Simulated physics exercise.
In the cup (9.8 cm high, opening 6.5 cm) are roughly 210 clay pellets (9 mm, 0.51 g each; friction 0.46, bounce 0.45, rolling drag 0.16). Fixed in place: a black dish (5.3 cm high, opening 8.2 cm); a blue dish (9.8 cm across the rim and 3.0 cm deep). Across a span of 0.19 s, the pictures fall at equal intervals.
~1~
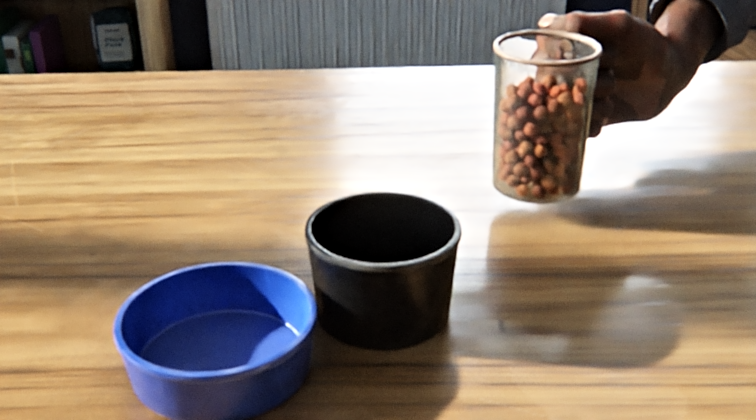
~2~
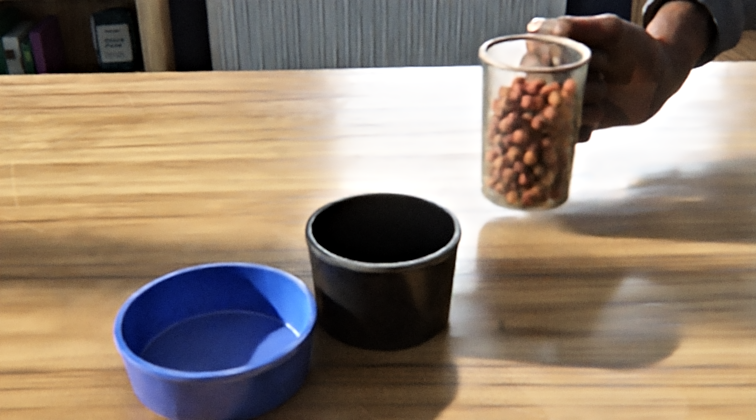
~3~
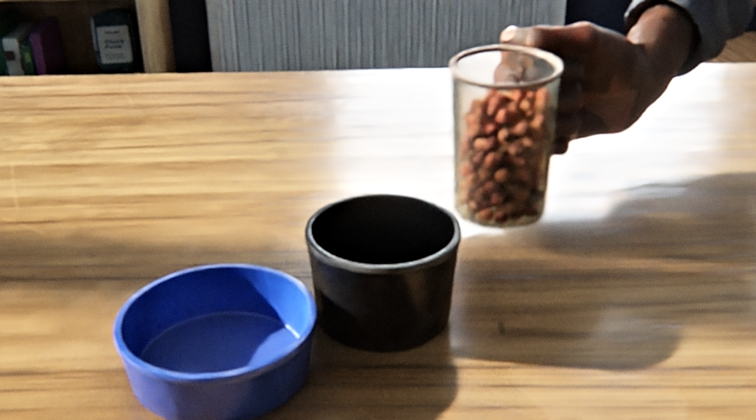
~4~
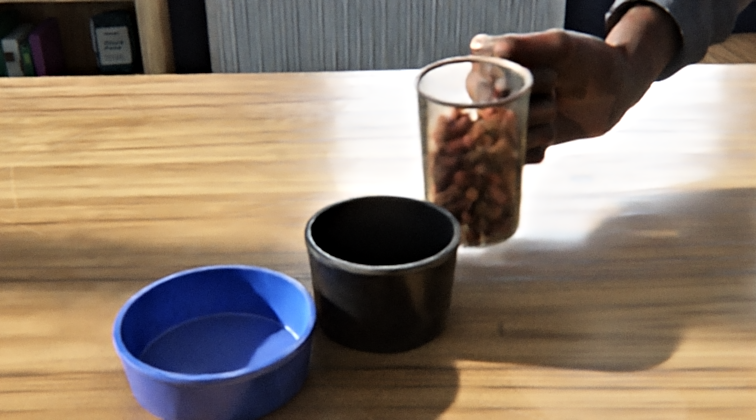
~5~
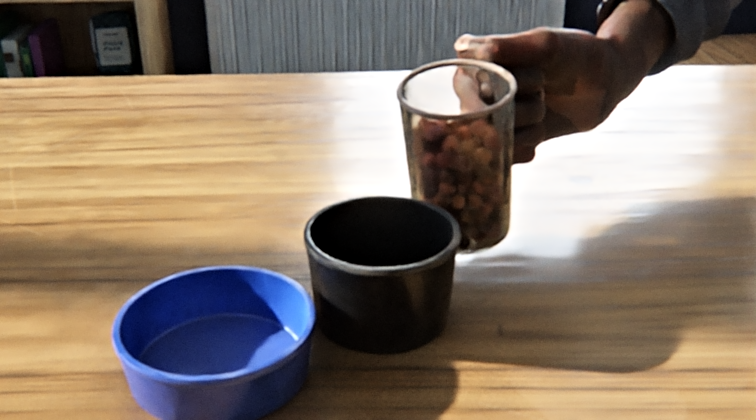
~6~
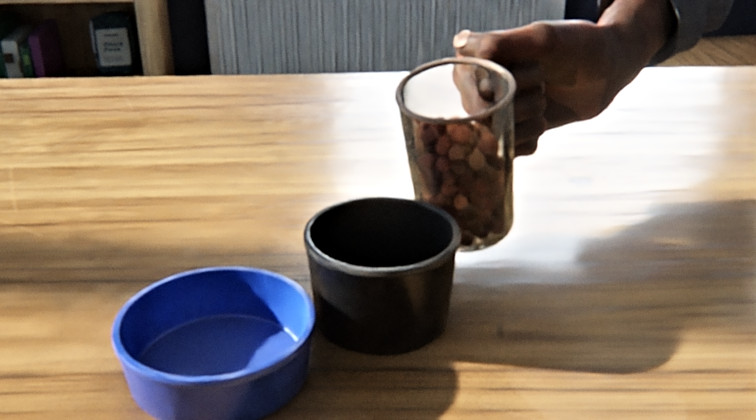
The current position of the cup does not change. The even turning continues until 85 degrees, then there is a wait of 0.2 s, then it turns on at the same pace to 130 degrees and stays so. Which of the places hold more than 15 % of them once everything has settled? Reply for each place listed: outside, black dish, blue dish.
More than 15 %? Outside: Yes; black dish: Yes; blue dish: No.
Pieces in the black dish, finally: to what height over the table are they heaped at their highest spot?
Roughly 3.5 centimetres above the table.
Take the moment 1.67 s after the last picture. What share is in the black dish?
Measured share then: About 50 %.
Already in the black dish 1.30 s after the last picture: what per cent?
I'd say close to 0 in a hundred.
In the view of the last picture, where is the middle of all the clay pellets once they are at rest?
(399, 292), roughly.
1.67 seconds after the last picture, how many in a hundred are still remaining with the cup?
By then, close to 10 per cent is still held.
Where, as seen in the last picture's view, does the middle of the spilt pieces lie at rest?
At about (449, 271).
Then, 0.50 s after the last picture, tilt 64 degrees; cup 100 %; middle of all pieces near (480, 125).
Then, 0.92 s after the last picture, tilt 85 degrees; cup 100 %; middle of all pieces near (480, 107).
Then, 1.30 s after the last picture, tilt 113 degrees; cup 100 %; middle of all pieces near (470, 95).
Then, 1.67 s after the last picture, tilt 130 degrees; cup 10 %, outside 35 %, black dish 50 %, in the air 5 %; middle of all pieces near (409, 261).
In the end, blue dish 0 %, cup 0 %, outside 45 %, black dish 55 %.
